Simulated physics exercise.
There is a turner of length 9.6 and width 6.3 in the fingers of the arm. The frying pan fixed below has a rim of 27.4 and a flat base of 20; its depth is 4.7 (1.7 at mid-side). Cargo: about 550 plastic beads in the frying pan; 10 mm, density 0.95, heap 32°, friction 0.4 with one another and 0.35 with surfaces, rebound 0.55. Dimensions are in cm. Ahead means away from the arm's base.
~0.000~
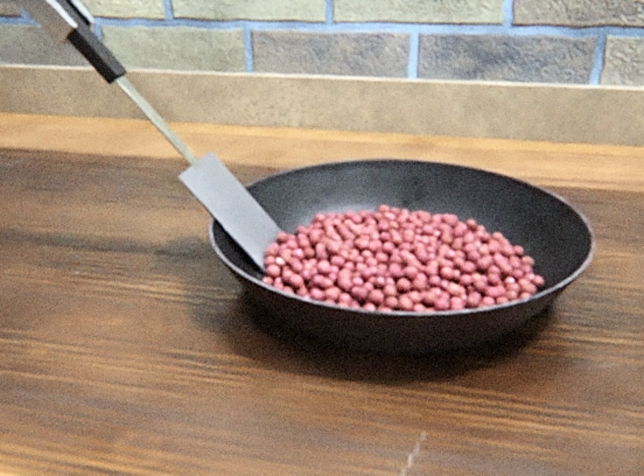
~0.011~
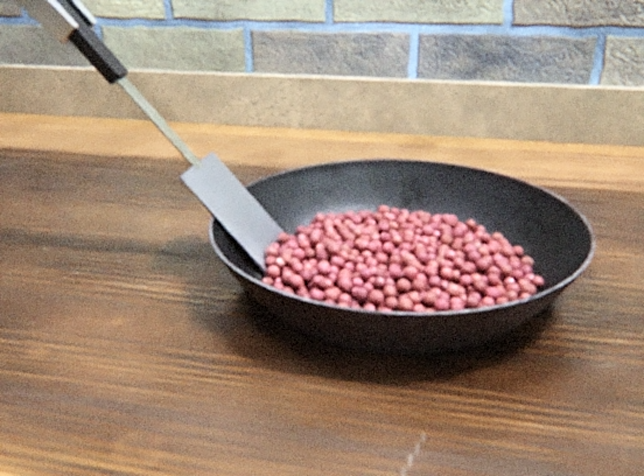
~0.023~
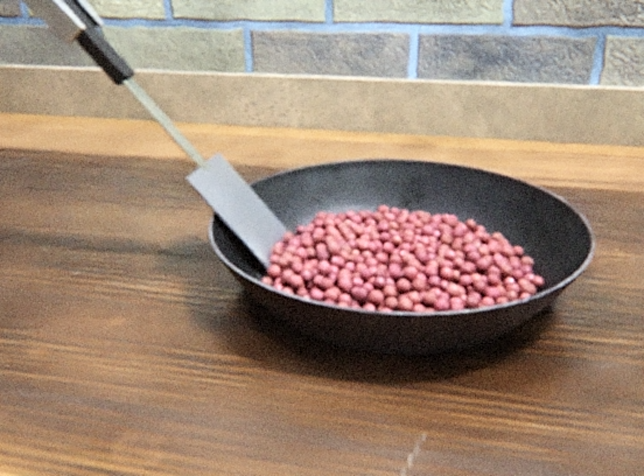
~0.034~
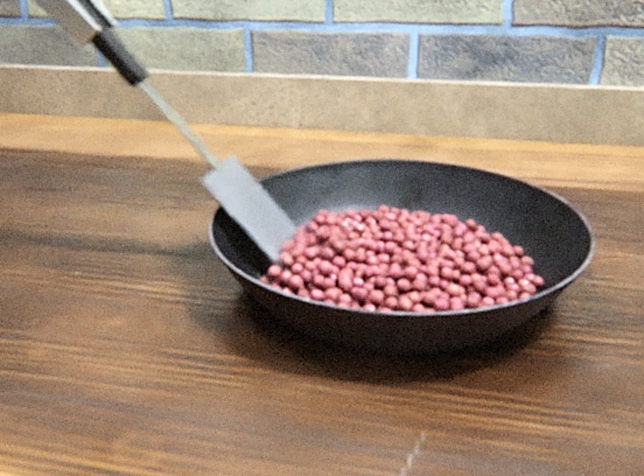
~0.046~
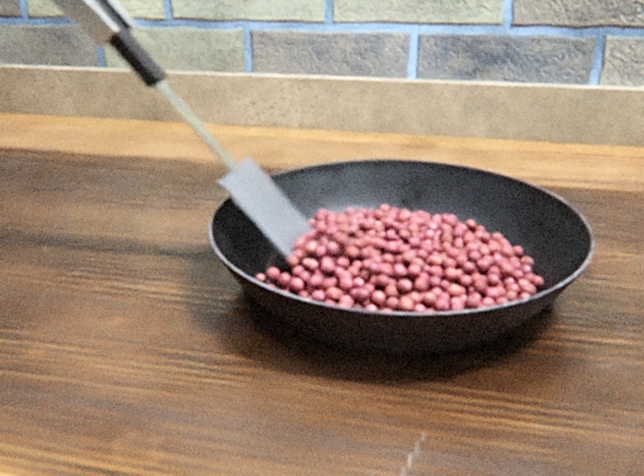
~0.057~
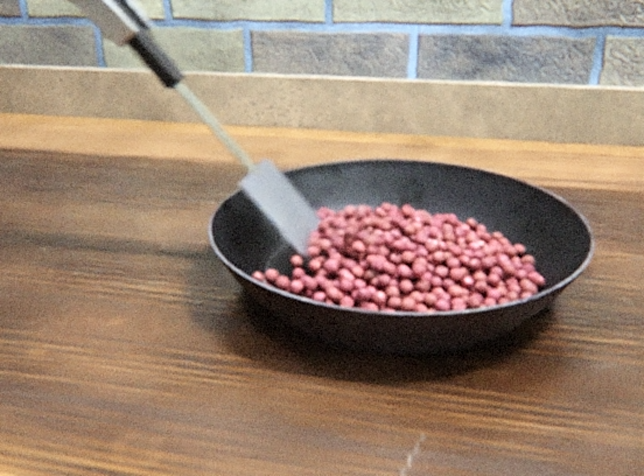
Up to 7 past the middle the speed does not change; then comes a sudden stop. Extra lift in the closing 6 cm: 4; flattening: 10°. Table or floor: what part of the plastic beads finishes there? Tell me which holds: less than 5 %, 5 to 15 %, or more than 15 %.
5 to 15 % holds.
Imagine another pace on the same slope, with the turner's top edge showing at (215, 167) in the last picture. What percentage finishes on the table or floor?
Some 0 per cent.
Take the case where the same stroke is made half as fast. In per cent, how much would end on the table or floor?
Estimated result: Some 0 %.
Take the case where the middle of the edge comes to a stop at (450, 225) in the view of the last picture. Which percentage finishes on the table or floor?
Estimate: Approx. 5 %.
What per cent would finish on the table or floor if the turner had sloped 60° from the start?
Near 10 %.
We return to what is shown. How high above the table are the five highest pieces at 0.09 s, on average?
5 cm.
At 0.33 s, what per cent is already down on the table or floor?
It comes to some 10 in a hundred.
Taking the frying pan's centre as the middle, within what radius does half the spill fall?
72 cm.
By 0.09 s, sloping 49°, highest piece 6 above the table; 548 in the frying pan.
By 0.11 s, sloping 46°, highest piece 7 above the table; 548 in the frying pan.
By 0.33 s, sloping 39°, highest piece 8 above the table; 491 in the frying pan, 50 on the table or floor, 7 on the blade or in flight.
By 1.38 s, sloping 39°, highest piece 4 above the table; 491 in the frying pan, 57 on the table or floor.
Final count, 491 in the frying pan, 57 on the table or floor. That is 10 % on the table or floor.
